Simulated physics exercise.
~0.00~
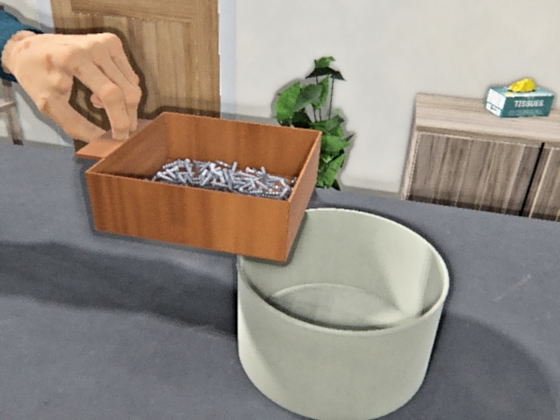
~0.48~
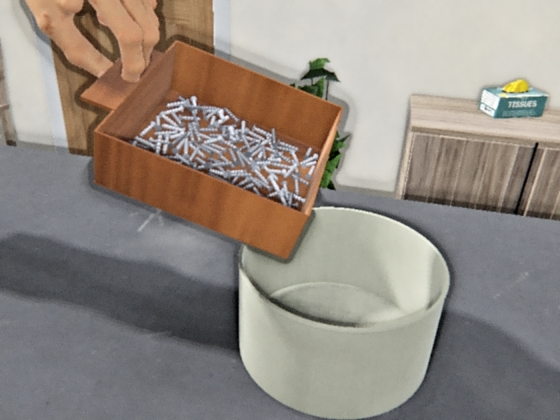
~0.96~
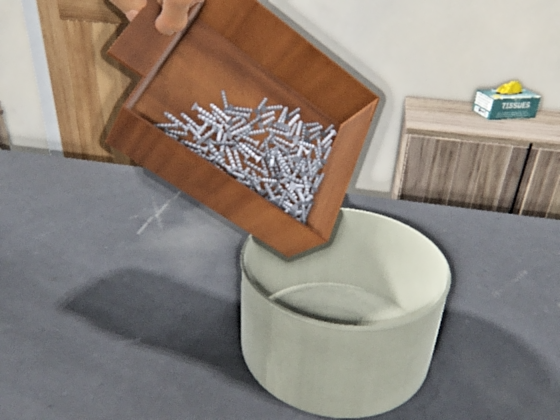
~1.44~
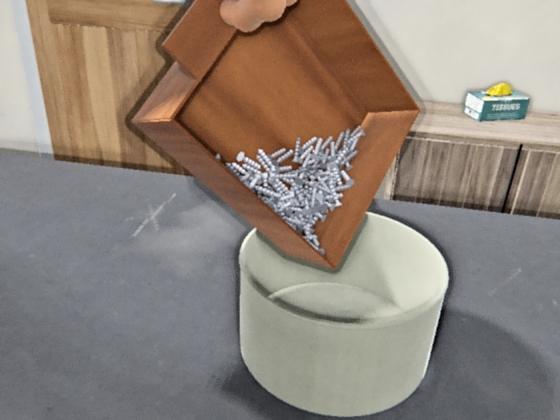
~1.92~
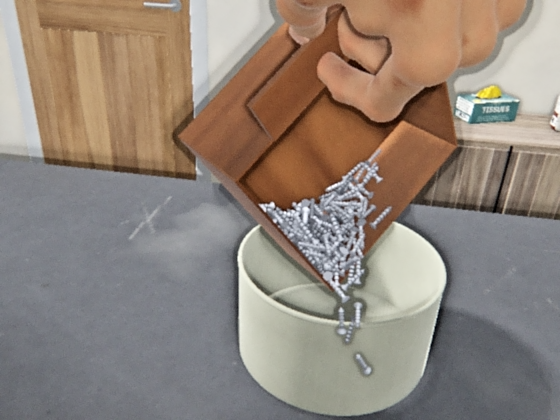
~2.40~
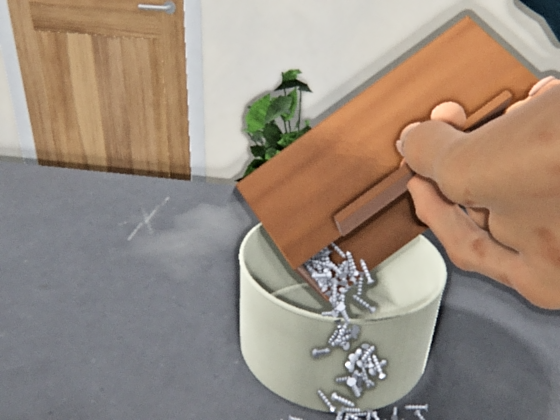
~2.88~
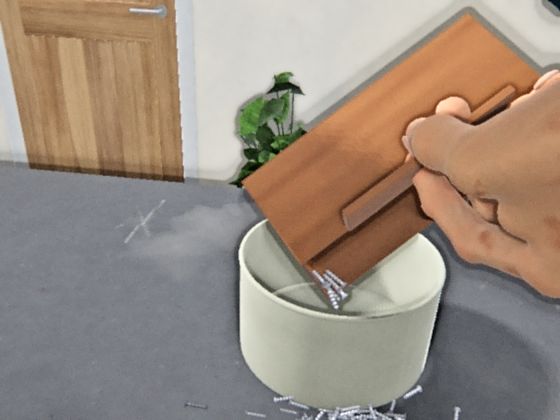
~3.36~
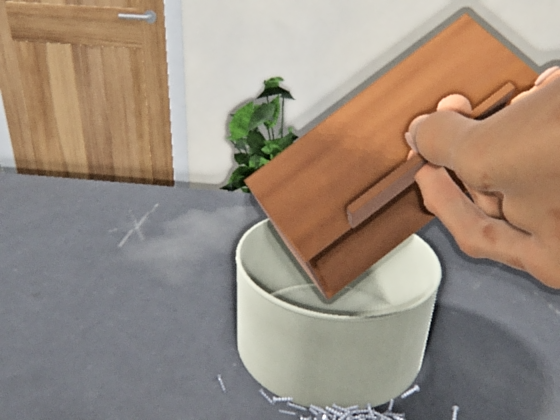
The clip opens on a hand holding a shallow wooden box of steel screws above a gray table, just to the upper left of a pale green round pot. The hand raises and tips the box toward the right, and the screws slide into its lower corner. As the tilt steepens, they begin to spill past the corner, tumbling down in front of the pot rather than into it. With the box turned well over, most of the screws pour out, until only a few cling near the edge. Finally the box is held still, emptied, and the screws lie scattered on the table before the pot.
